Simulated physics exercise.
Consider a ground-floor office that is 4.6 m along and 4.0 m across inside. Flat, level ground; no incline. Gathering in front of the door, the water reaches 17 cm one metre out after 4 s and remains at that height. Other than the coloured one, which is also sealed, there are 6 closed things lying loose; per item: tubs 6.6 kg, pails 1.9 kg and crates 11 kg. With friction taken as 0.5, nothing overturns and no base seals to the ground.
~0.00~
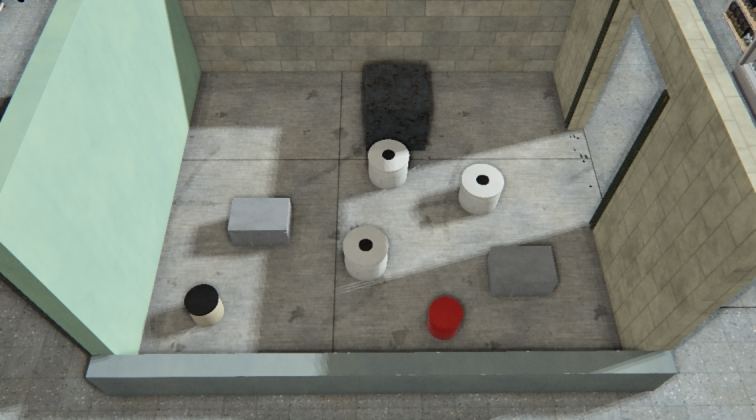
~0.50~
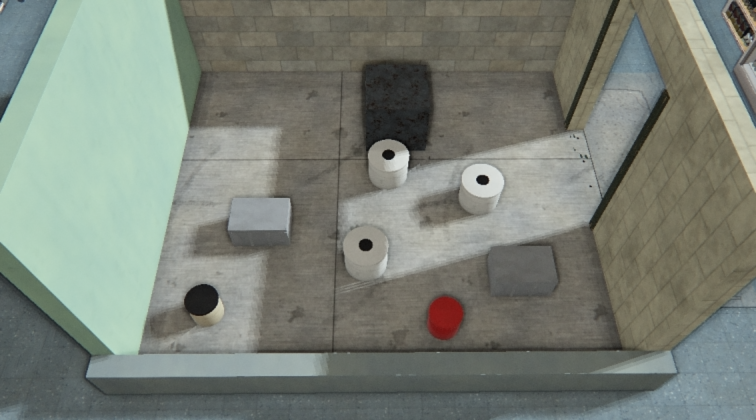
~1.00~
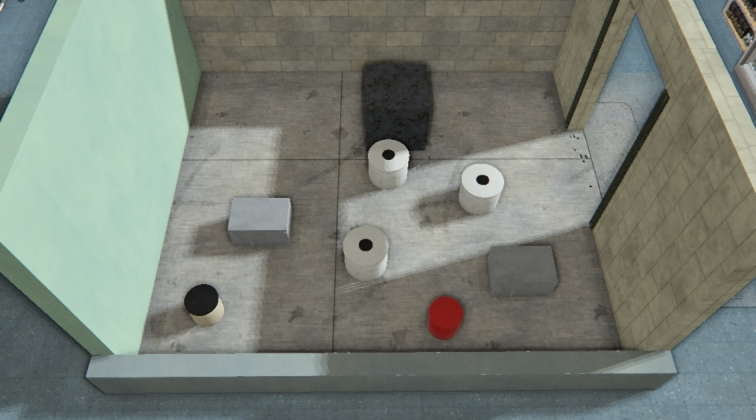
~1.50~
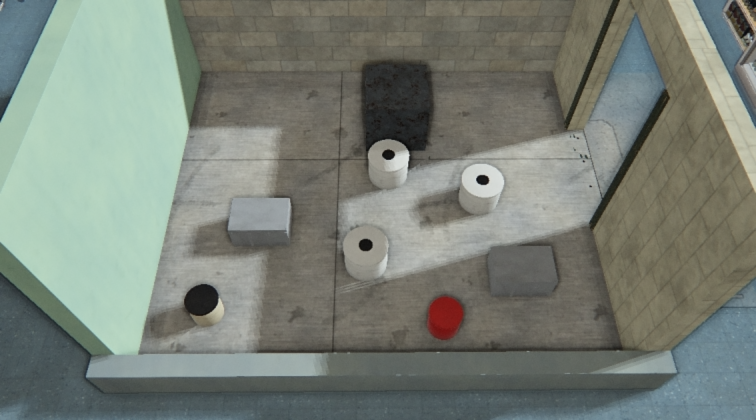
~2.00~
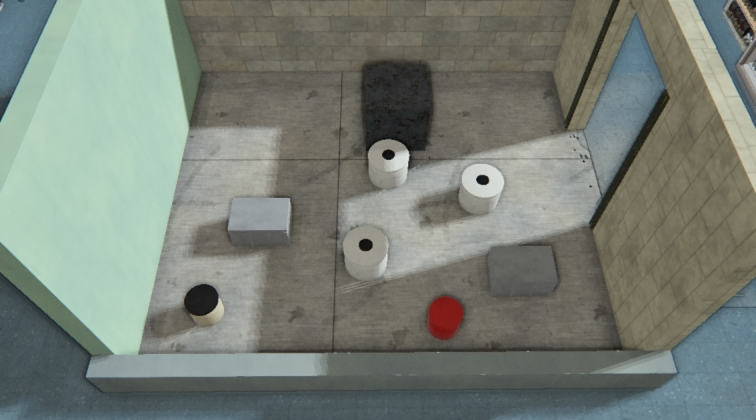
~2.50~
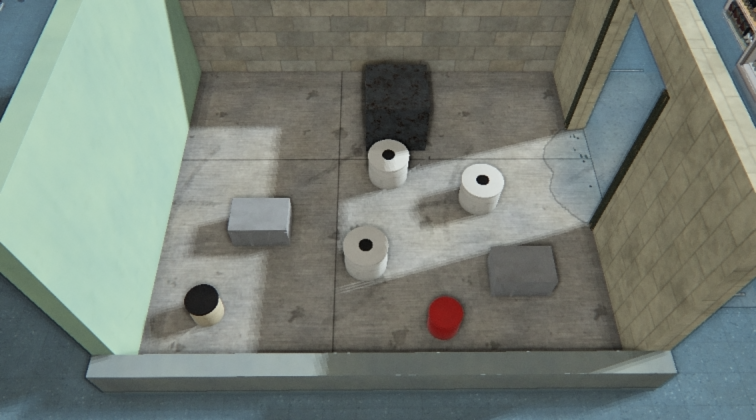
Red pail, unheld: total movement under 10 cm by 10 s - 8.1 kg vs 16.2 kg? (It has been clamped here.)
Both pass.
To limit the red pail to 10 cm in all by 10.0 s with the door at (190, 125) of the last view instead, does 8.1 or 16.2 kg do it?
Then the smaller load will do.
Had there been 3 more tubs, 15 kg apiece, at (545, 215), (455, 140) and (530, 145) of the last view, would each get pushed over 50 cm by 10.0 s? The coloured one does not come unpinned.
First: Inside the limit; second: Inside the limit; third: Beyond the limit.
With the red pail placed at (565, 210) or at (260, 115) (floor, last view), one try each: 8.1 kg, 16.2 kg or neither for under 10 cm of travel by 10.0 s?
First try, only the heavier option works; second try, the lighter option suffices.
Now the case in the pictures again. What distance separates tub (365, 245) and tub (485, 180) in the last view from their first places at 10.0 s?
They sit 200 cm and 300 cm away, in the order given.
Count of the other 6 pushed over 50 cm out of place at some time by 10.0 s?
Count: 4.
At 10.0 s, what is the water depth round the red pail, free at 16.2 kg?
Something like 3 centimetres.
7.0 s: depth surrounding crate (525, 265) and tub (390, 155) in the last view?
Close to 2 and 4 centimetres.
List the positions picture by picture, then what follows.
The red pail at (446, 312) rests on the ground; 0.0 m2 under water; 0 of 7 have shifted, in the first frame.
The red pail at (446, 312), on the bottom; water covers 0.0 m2; 0 of 7 have shifted, in the second frame.
The red pail at (446, 312), on the bottom; water covers 0.0 m2; 0 of 7 have shifted, in the third frame.
The red pail at (446, 312), on the bottom; 0.0 m2 under water; 0 of 7 have shifted, in the fourth frame.
The red pail at (446, 312), on the bottom; 0.0 m2 under water; 0 of 7 have shifted, in the fifth frame.
The red pail at (446, 312) rests on the ground; water covers 0.4 m2; 0 of 7 have shifted, in the sixth frame.
After 3.5 s the red pail would be 0 cm from its start with 8.1 kg and 0 cm from its start with 16.2 kg; 0 cm of water round it then.
After 4.5 s the red pail would be 0 cm from its start with 8.1 kg and 0 cm from its start with 16.2 kg; 0 cm of water round it then.
After 7.0 s the red pail would be 0 cm from its start with 8.1 kg and 0 cm from its start with 16.2 kg; 1 cm of water round it then.
After 10.0 s the red pail would be 0 cm from its start with 8.1 kg and 0 cm from its start with 16.2 kg; 3 cm of water round it then.
